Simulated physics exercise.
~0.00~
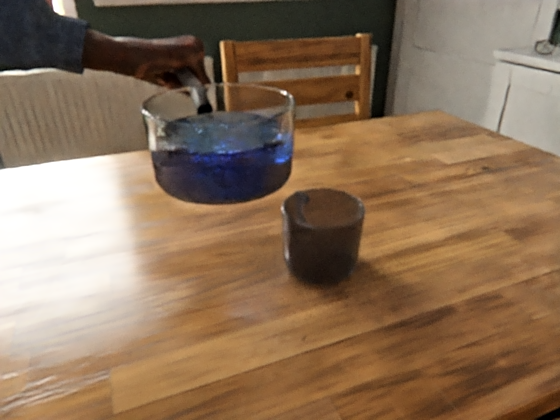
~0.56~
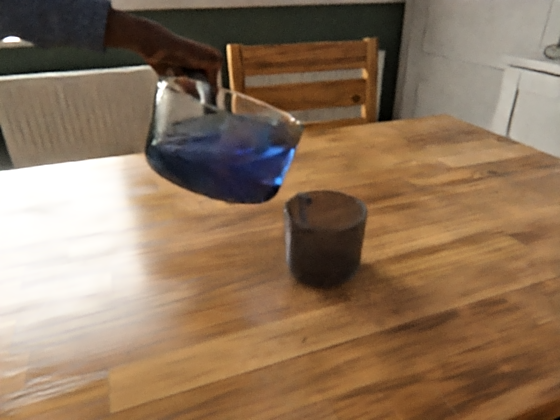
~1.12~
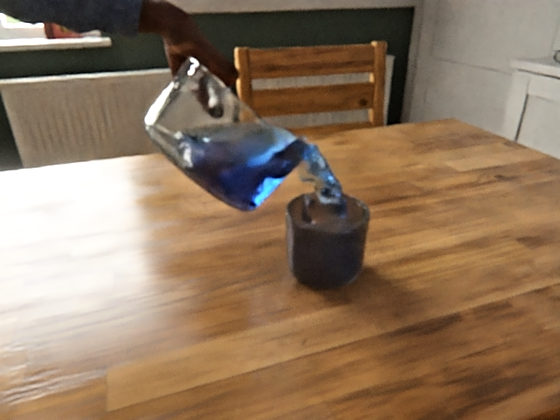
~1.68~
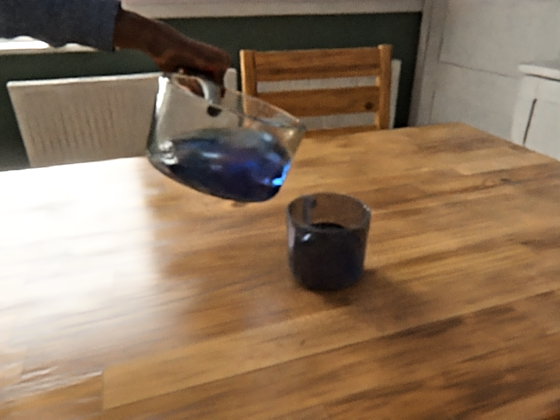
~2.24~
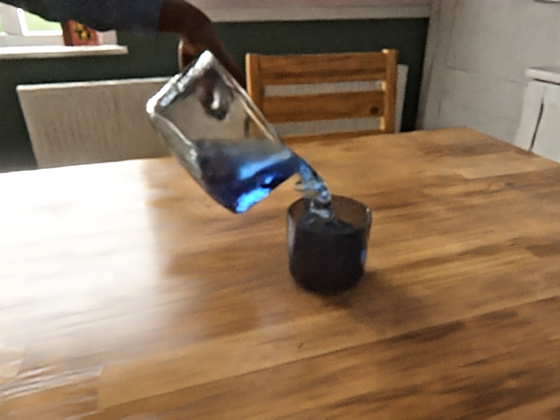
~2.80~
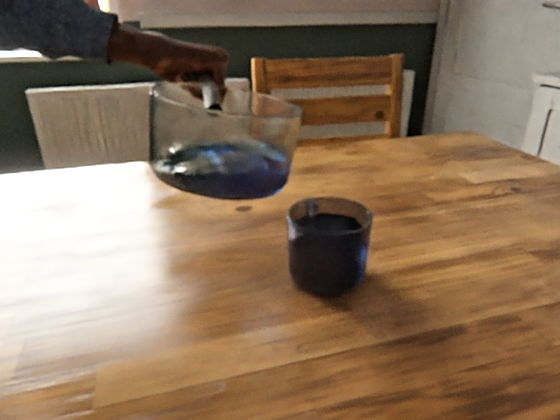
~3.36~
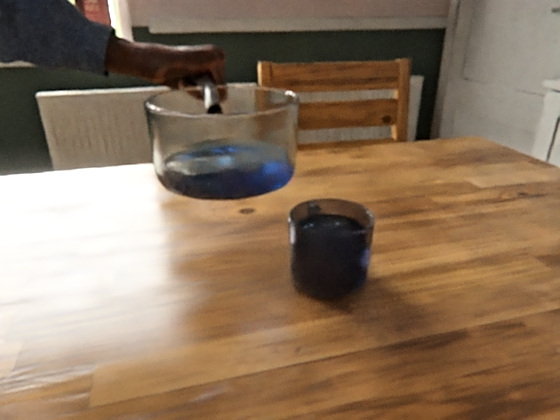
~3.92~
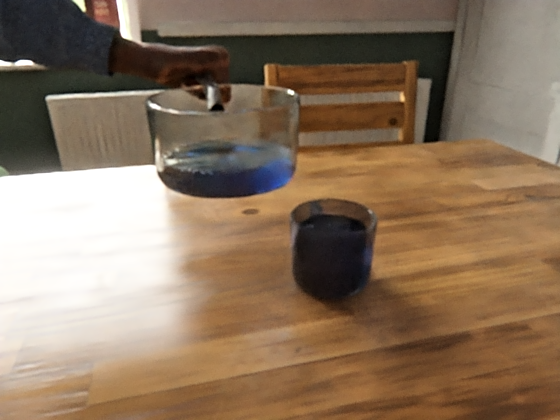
A hand tilts a clear glass container of blue liquid over a small dark glass on a wooden table, pours, eases back, then tips further and pours again before levelling it, leaving the container partly full and held above the table, with blue liquid in the glass.
